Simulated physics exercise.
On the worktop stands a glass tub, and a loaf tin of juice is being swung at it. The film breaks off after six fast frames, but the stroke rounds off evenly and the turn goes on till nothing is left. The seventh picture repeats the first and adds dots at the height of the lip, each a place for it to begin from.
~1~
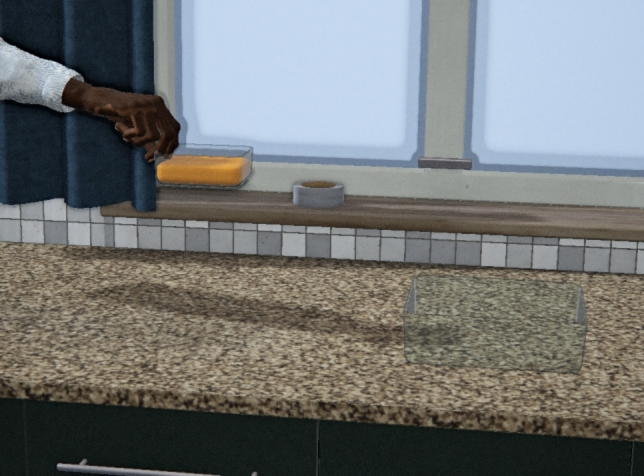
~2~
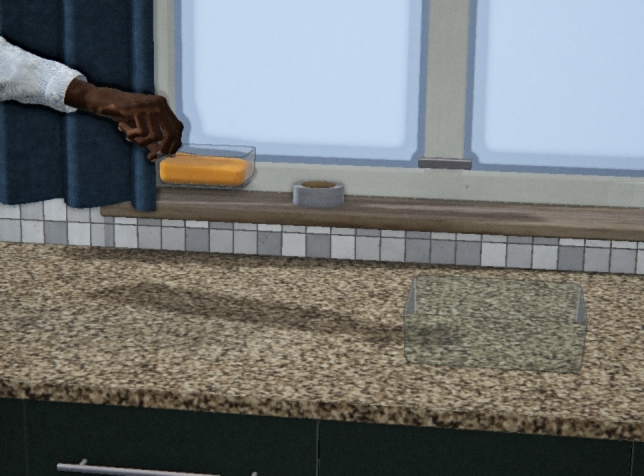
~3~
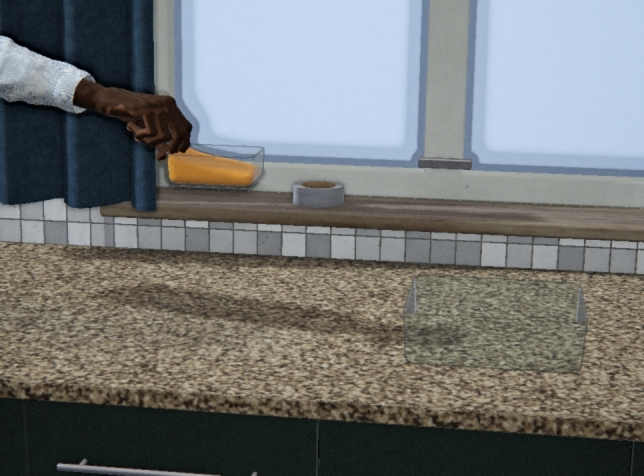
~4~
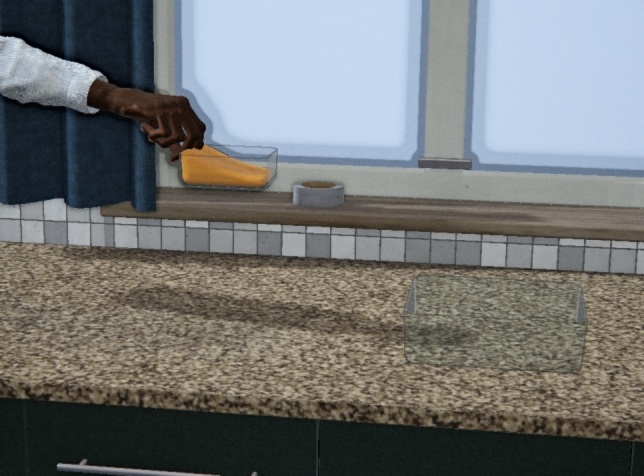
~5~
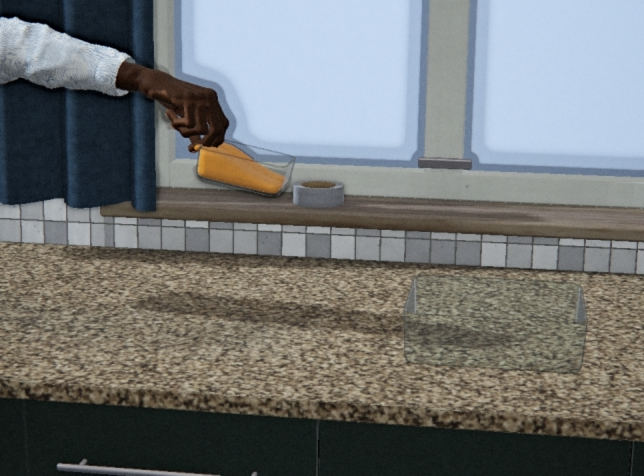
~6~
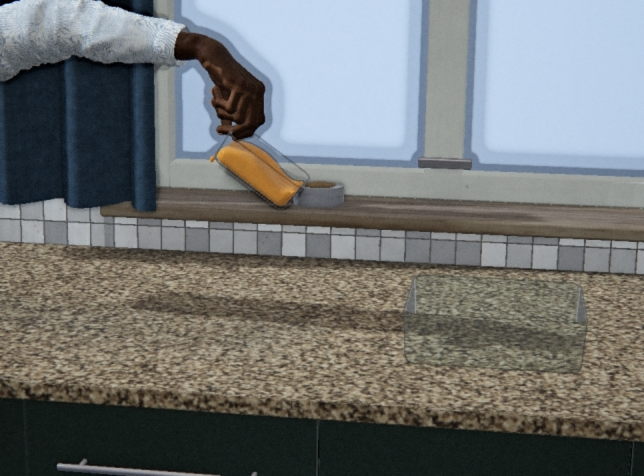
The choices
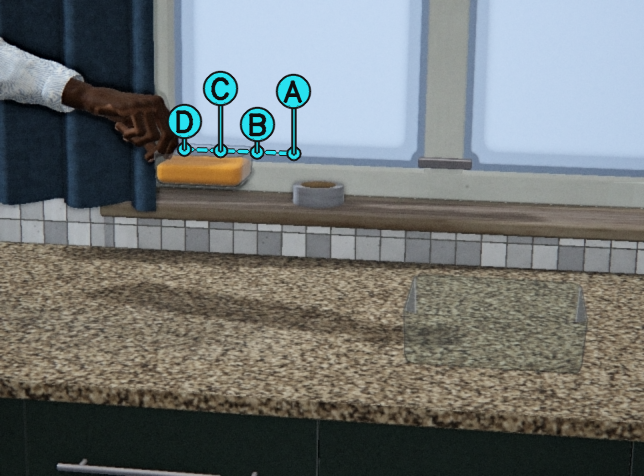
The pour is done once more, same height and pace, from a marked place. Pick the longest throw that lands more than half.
A is the one.
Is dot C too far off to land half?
Yes, that goes wrong.
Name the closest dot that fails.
That is dot B.
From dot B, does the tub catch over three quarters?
No.
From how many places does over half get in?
One of them.
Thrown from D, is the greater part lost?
Yes, it does.
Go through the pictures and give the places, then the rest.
Upright, lip at (246, 151); tub from (404, 362) to (582, 373); nothing has left yet, in the first picture.
Upright, lip at (249, 151); nothing has left yet, in the second picture.
Upright, lip at (258, 152); nothing has left yet, in the third picture.
Upright, lip at (271, 152); juice is over the rim, down to (196, 149), in the fourth picture.
Tipped about 11°, lip at (290, 161); nothing has left yet, in the fifth picture.
Tipped about 35°, lip at (305, 181); nothing has left yet, in the sixth picture.
In cyan, A at (293, 153); B at (257, 152); C at (220, 150); D at (184, 149).
With A, about 64 % lands in the tub, 26 % falls short and 10 % goes beside or beyond.
With B, about 32 % lands in the tub, 63 % falls short and 6 % goes beside or beyond.
With C, about 0 % lands in the tub, 99 % falls short.
With D, about 0 % lands in the tub, 100 % falls short.
